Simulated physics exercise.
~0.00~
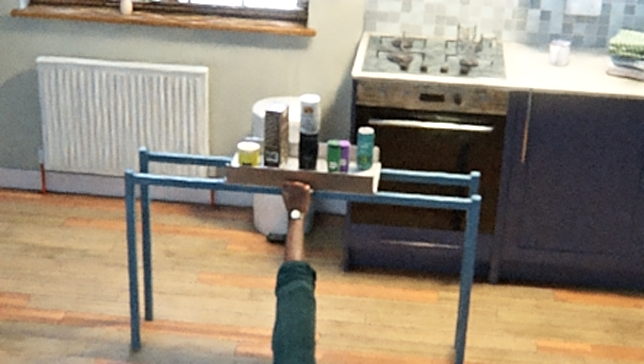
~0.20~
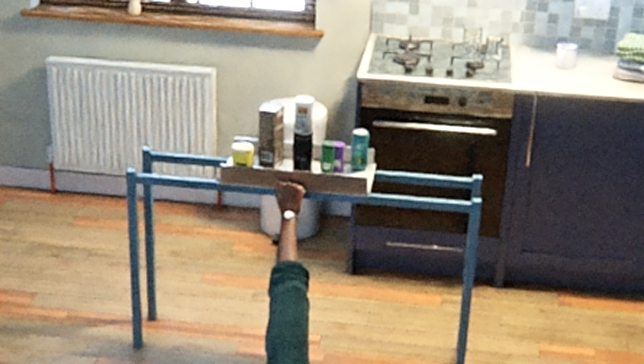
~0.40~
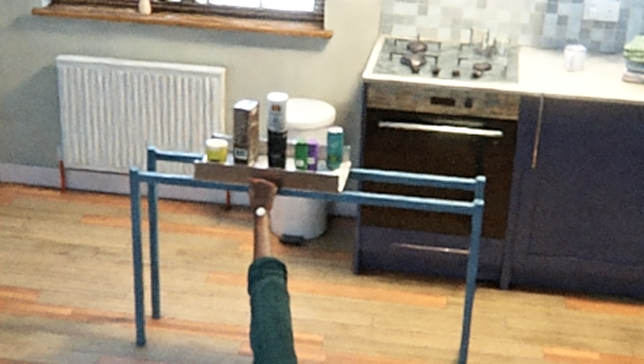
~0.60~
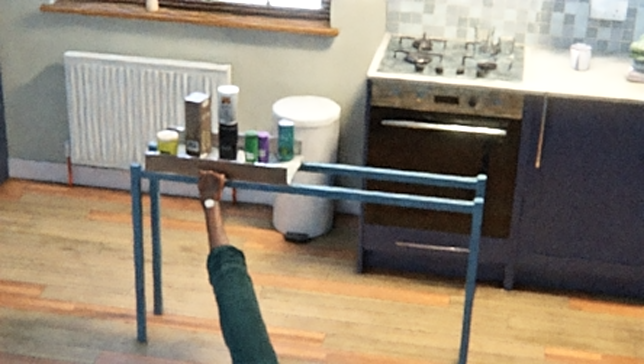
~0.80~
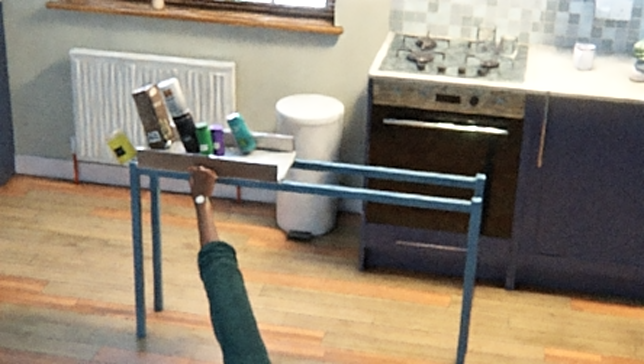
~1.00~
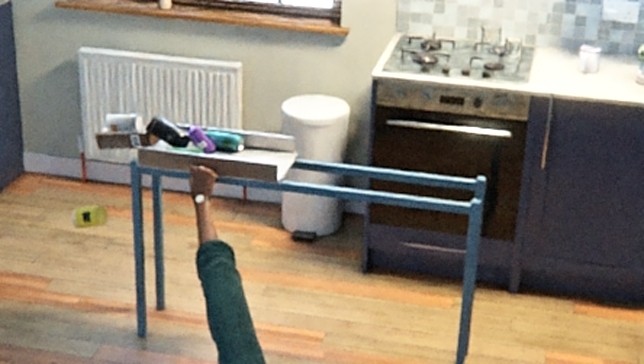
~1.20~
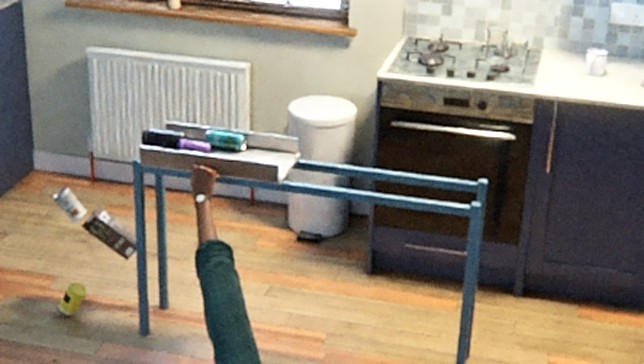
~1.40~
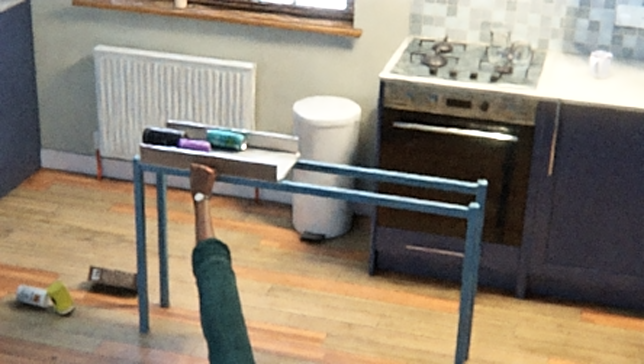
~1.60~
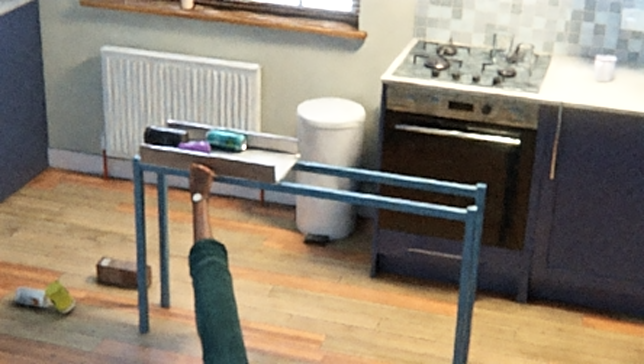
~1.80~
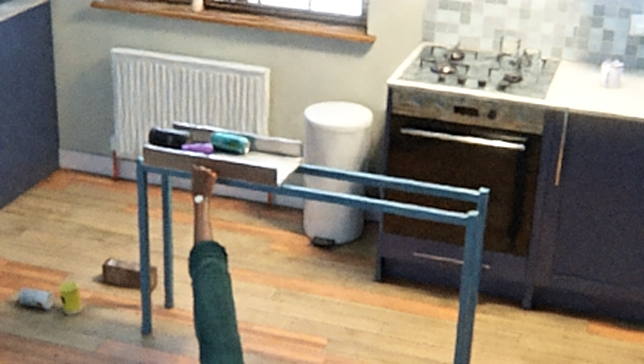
The clip opens on a kitchen where a hand in a dark green sleeve holds a shallow tray of upright jars, cans and a brown carton on two blue rails. The arm pushes the tray left until it stops at the left end of the rails. The containers lean left, and the yellow jar drops off first. The white tin and brown carton tumble after it, while the others topple over on the tray. At the end, those three lie on the wooden floor, and the black, purple, green and turquoise containers lie tipped over aboard.
